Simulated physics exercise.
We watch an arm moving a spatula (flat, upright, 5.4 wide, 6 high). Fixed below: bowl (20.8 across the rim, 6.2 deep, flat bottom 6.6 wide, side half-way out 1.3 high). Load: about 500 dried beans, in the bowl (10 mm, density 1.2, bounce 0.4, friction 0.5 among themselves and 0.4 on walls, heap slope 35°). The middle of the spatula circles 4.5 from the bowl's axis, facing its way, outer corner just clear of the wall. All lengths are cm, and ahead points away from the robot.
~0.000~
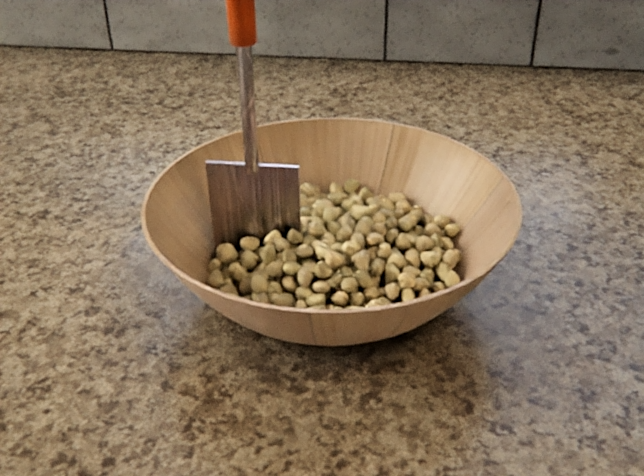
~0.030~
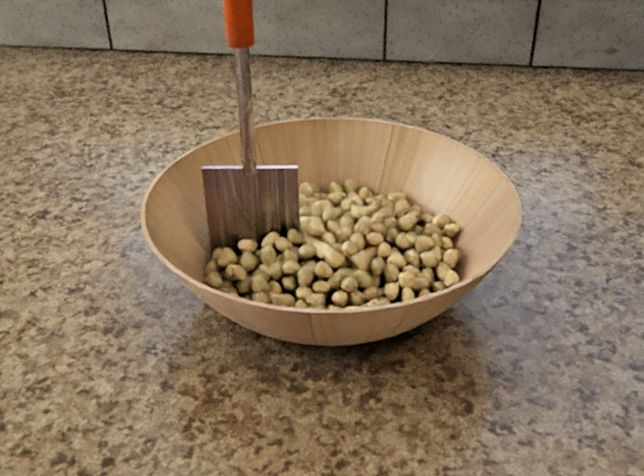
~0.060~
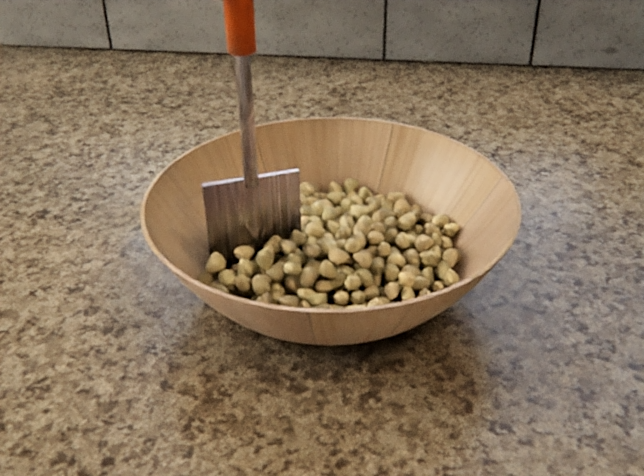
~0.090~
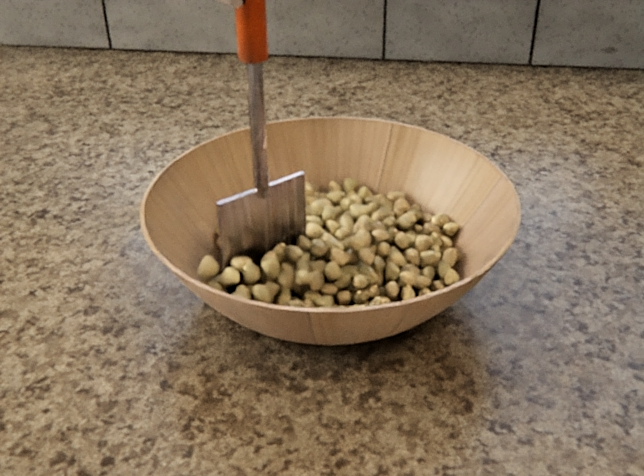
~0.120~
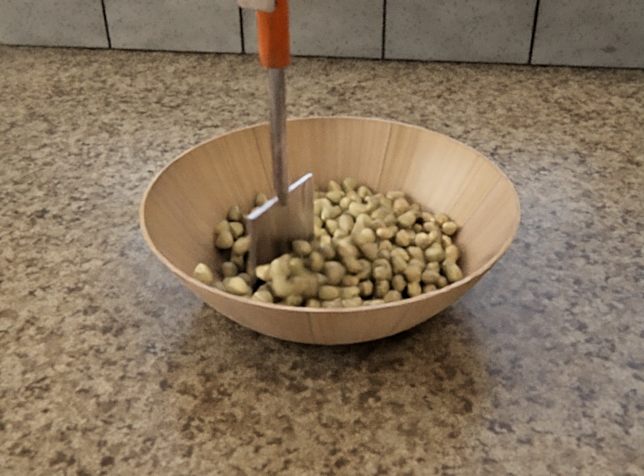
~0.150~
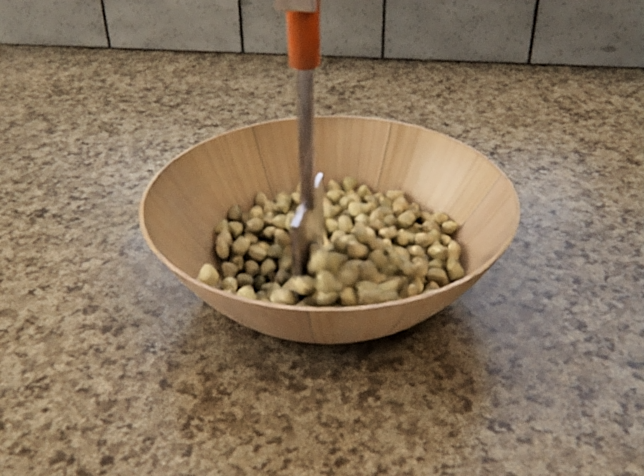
A spatula with an orange handle turns and sweeps rightward through beans in a wooden bowl.
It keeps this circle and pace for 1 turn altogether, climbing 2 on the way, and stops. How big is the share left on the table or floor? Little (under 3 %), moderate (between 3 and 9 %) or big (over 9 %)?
Share on the table or floor: Moderate (between 3 and 9 %).
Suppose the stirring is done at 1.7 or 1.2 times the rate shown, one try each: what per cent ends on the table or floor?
Some 15 and 10 per cent.
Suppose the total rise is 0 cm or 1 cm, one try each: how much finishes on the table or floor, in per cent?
About 10 and 5 per cent.
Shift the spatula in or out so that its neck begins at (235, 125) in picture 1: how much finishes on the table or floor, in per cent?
Some 0 per cent.
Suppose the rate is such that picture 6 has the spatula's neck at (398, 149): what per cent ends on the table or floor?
Some 20 per cent.
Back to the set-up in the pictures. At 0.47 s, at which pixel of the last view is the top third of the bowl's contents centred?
Near (299, 182).
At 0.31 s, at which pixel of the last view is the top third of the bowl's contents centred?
At about (418, 210).
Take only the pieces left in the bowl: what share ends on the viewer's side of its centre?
Roughly 45 per cent.
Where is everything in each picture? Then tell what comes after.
The first picture shows the spatula neck at (250, 140), 0° round; upper third of the load around (338, 243), from x 215 to 455, top at y 185; 502 in the bowl.
The second picture shows the spatula neck at (248, 143), 7° round; upper third of the load around (337, 243), from x 210 to 455, top at y 185.
The third picture shows the spatula neck at (249, 152), 26° round; upper third of the load around (336, 250), from x 205 to 455, top at y 185.
The fourth picture shows the spatula neck at (260, 162), 45° round; upper third of the load around (332, 256), from x 210 to 455, top at y 185.
The fifth picture shows the spatula neck at (280, 169), 65° round; upper third of the load around (343, 264), from x 205 to 455, top at y 185.
The sixth picture shows the spatula neck at (307, 172), 84° round; upper third of the load around (354, 266), from x 210 to 455, top at y 185; 502 in the bowl.
After 0.31 s, 189° round, highest piece 8 above the table; 493 in the bowl, 5 on the table or floor, 4 in flight or on the tool.
After 0.47 s, 294° round, highest piece 8 above the table; 486 in the bowl, 15 on the table or floor, 1 in flight or on the tool.
After 0.76 s, 0° round, highest piece 7 above the table; 477 in the bowl, 25 on the table or floor.
After 1.46 s, 0° round, highest piece 7 above the table; 477 in the bowl, 25 on the table or floor.
In the end, 477 in the bowl, 25 on the table or floor. That is 5 % on the table or floor.
